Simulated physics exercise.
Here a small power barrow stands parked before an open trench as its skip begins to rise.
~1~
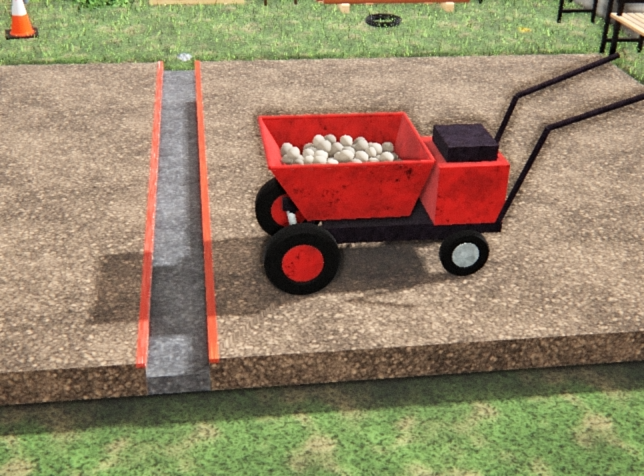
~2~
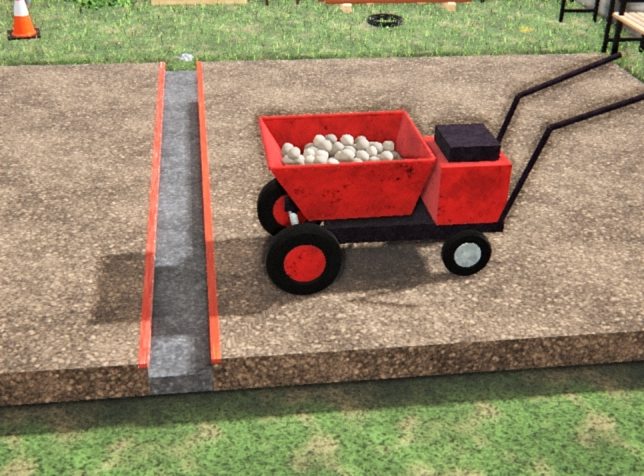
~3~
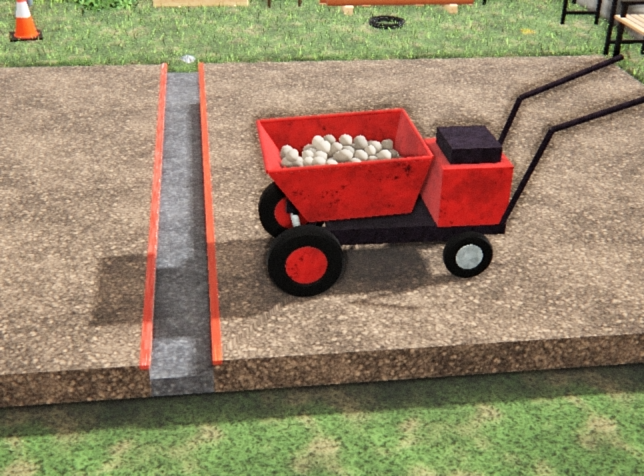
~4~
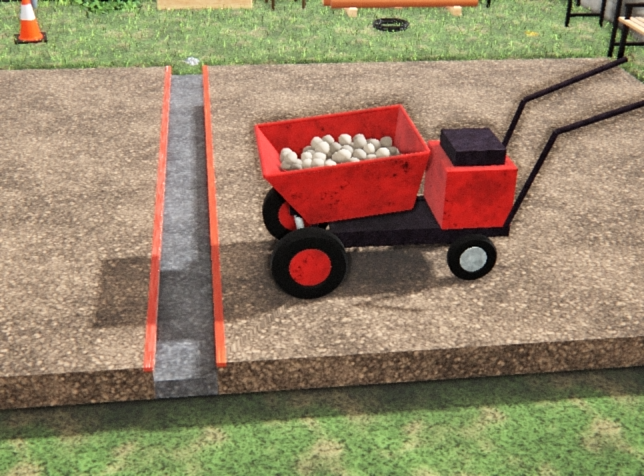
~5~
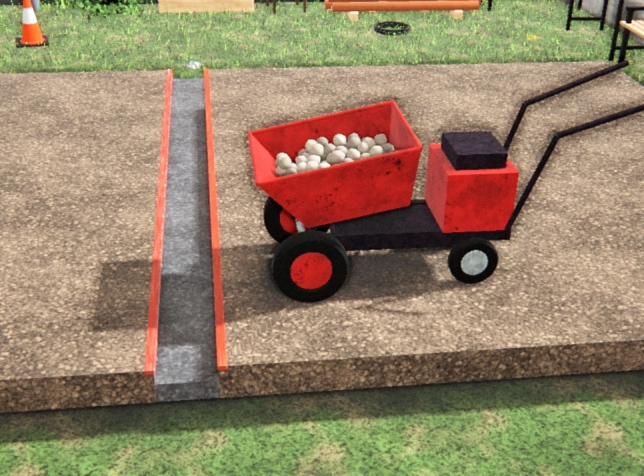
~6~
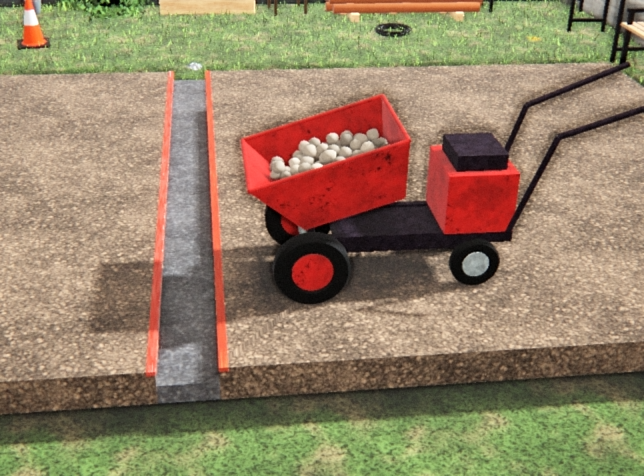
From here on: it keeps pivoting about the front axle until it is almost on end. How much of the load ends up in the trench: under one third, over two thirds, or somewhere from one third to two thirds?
By the look of it, the trench catches a moderate share, one-third to two-thirds.
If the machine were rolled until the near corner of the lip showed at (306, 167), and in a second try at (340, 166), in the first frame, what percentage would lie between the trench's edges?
Roughly 60 and 30 percent respectively.
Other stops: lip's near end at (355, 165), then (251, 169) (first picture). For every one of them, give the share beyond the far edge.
0 and 40 in a hundred, in that order.
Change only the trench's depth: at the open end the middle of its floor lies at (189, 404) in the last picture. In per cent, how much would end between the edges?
Something like 90 %.
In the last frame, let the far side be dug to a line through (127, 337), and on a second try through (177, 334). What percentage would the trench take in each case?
Lab note: Case 1 around 80 %, case 2 30 %.
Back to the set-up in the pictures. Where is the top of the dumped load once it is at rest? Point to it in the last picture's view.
Around (181, 268).
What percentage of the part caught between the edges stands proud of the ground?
About 45 %.
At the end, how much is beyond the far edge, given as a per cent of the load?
Around 15 %.
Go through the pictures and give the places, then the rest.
In the first picture, lip of the skip at (271, 168), level; top of the load at (340, 158), river pebbles; first edge of the trench at (212, 323); far edge at (143, 327), the trench under half as wide as the skip, and shallow for its width.
In the second picture, lip of the skip at (271, 169), level; top of the load at (341, 157).
In the third picture, lip of the skip at (268, 172), tipped barely; top of the load at (358, 156).
In the fourth picture, lip of the skip at (265, 177), tipped a little; top of the load at (357, 155).
In the fifth picture, lip of the skip at (258, 184), tipped a little; top of the load at (362, 160).
In the sixth picture, lip of the skip at (250, 192), tipped clearly; top of the load at (355, 157); first edge of the trench at (222, 332); far edge at (153, 336).
Soon after the last picture, skip tipped steeply; all in the skip.
A little later, skip tipped right over; most in the skip; about a quarter in or heaped over the trench; a stray few beyond it; a stray few falling.
Later still, skip tipped right over; about a quarter in the skip; about half in or heaped over the trench; about a quarter beyond it.
At rest, skip tipped right over; about a quarter in the skip; about half in or heaped over the trench; about a quarter beyond it.
